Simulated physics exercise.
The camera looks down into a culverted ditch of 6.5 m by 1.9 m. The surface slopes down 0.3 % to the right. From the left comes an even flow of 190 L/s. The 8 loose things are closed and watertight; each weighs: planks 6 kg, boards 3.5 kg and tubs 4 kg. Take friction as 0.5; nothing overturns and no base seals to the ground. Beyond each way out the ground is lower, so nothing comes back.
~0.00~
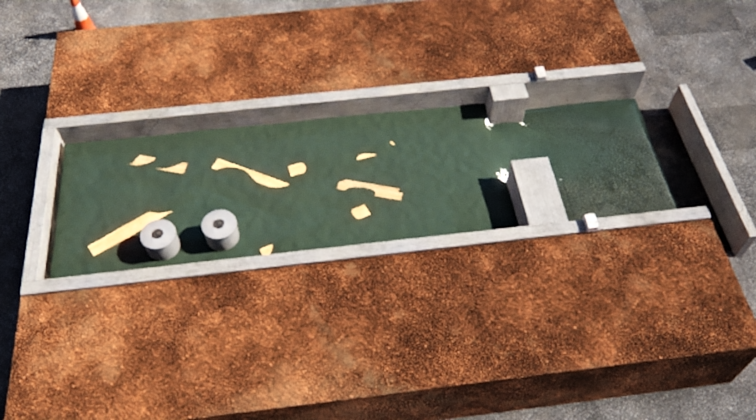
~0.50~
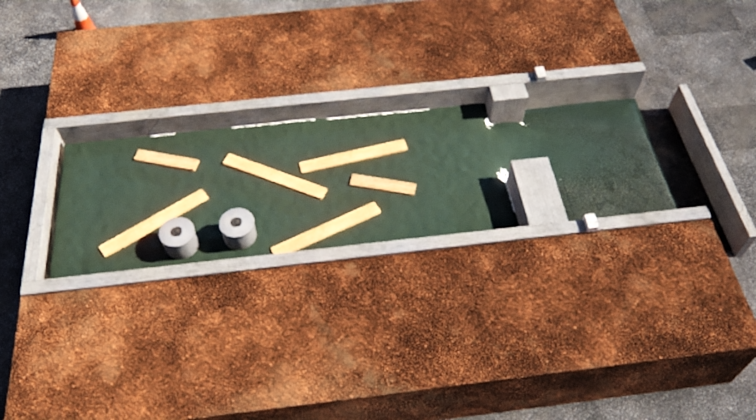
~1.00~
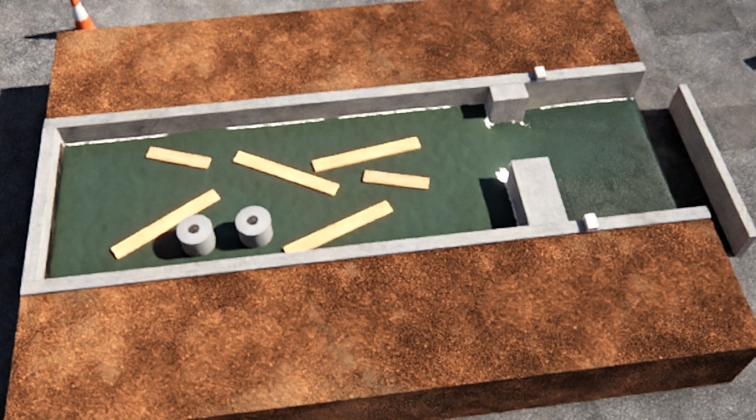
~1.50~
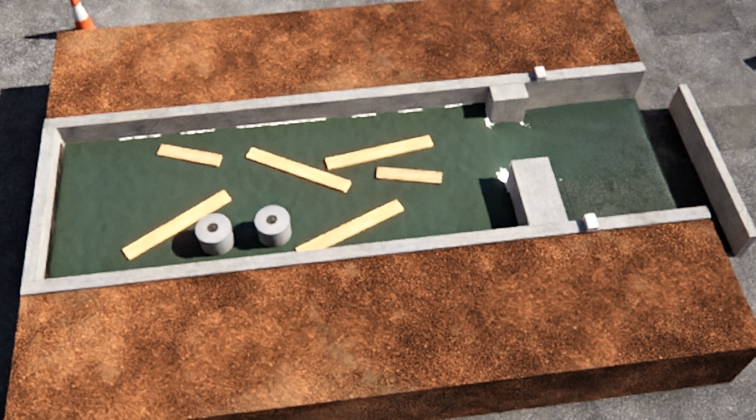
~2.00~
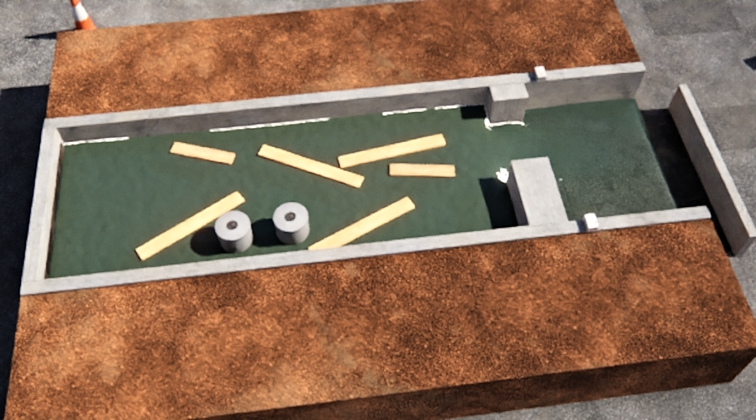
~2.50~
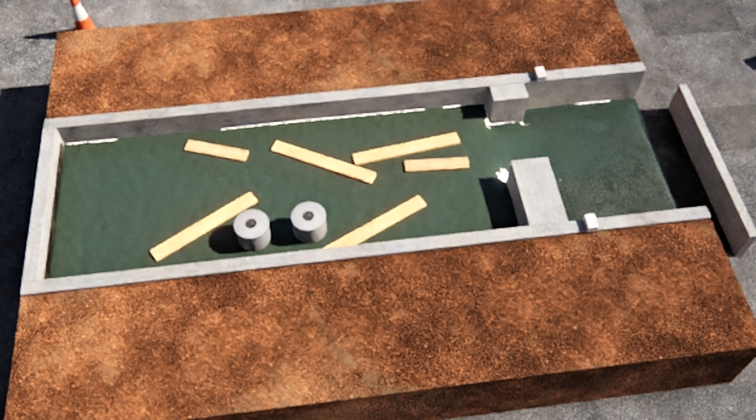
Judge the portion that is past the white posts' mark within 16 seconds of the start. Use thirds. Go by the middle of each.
It is two thirds or above.
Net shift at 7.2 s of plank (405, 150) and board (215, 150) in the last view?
In that order: Washed out, 250 cm.
After 3.5 s 0 of 8 are over the mark; 8 afloat.
After 7.2 s 2 of 8 are over the mark; 6 afloat.
After 12.0 s 6 of 8 are over the mark; 2 afloat.
After 16.0 s 8 of 8 are over the mark; 0 afloat.
